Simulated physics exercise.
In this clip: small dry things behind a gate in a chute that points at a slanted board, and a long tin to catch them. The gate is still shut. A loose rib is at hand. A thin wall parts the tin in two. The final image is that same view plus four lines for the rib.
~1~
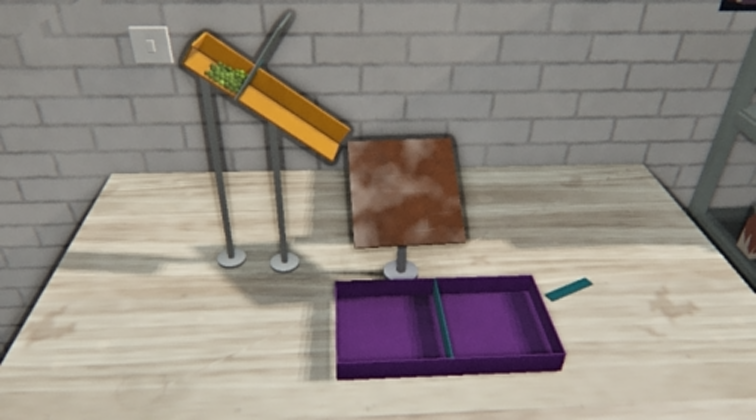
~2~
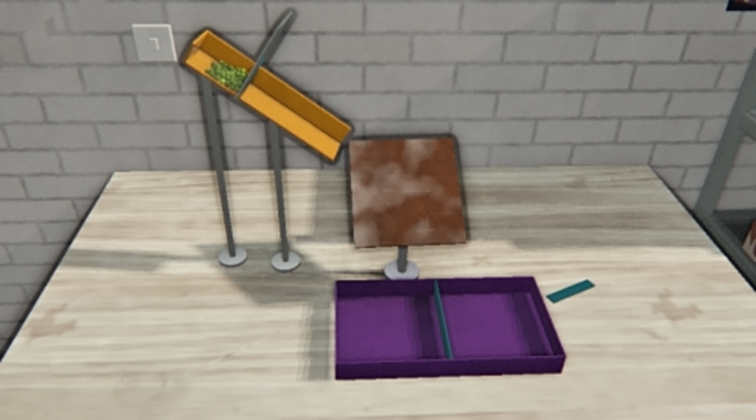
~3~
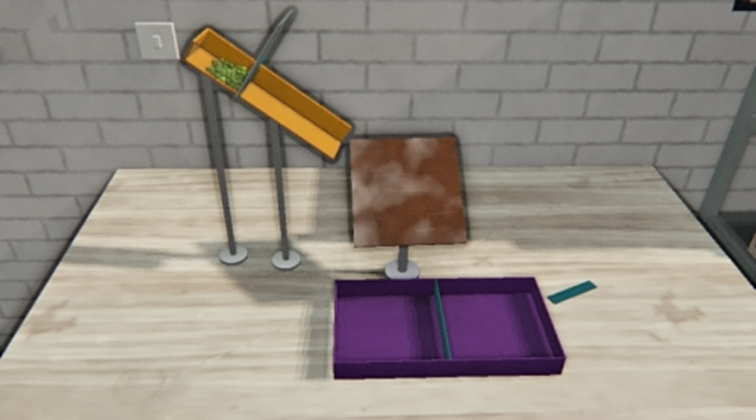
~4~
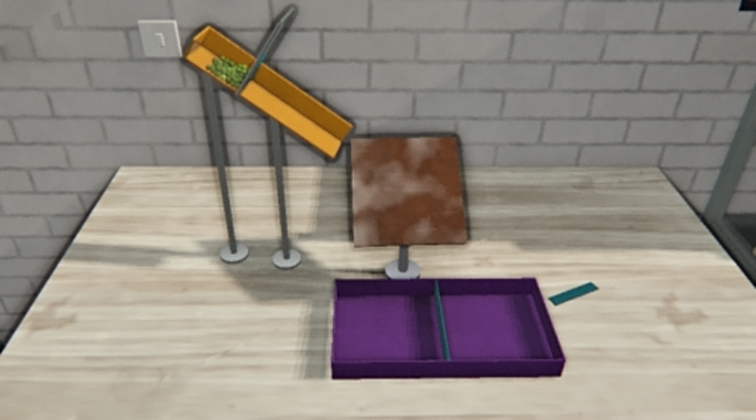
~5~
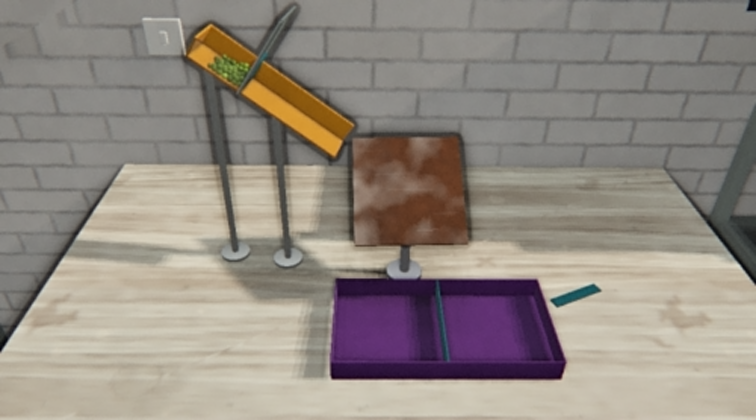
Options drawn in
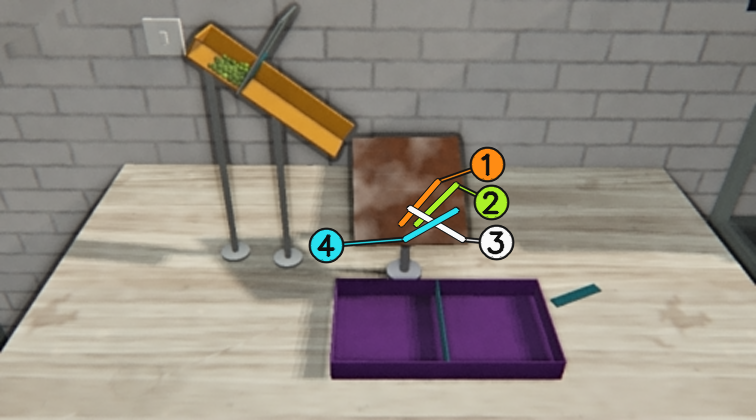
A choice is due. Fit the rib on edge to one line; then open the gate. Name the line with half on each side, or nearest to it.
The best line is 3.
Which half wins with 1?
More lands on the left.
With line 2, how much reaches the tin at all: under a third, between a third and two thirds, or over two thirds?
Over two thirds.
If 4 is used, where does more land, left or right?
The left half.
On the marked copy, line 1 from (437, 181) to (401, 223); line 2 from (456, 184) to (416, 224); line 3 from (410, 208) to (462, 239); line 4 from (456, 210) to (405, 239).
With 1, of what is caught, almost all in the left half, about a tenth in the right.
With 2, of what is caught, the larger part in the left half, about a tenth in the right.
With 3, of what is caught, roughly a third in the left half, roughly two thirds in the right.
With 4, of what is caught, almost all in the left half, about a tenth in the right.
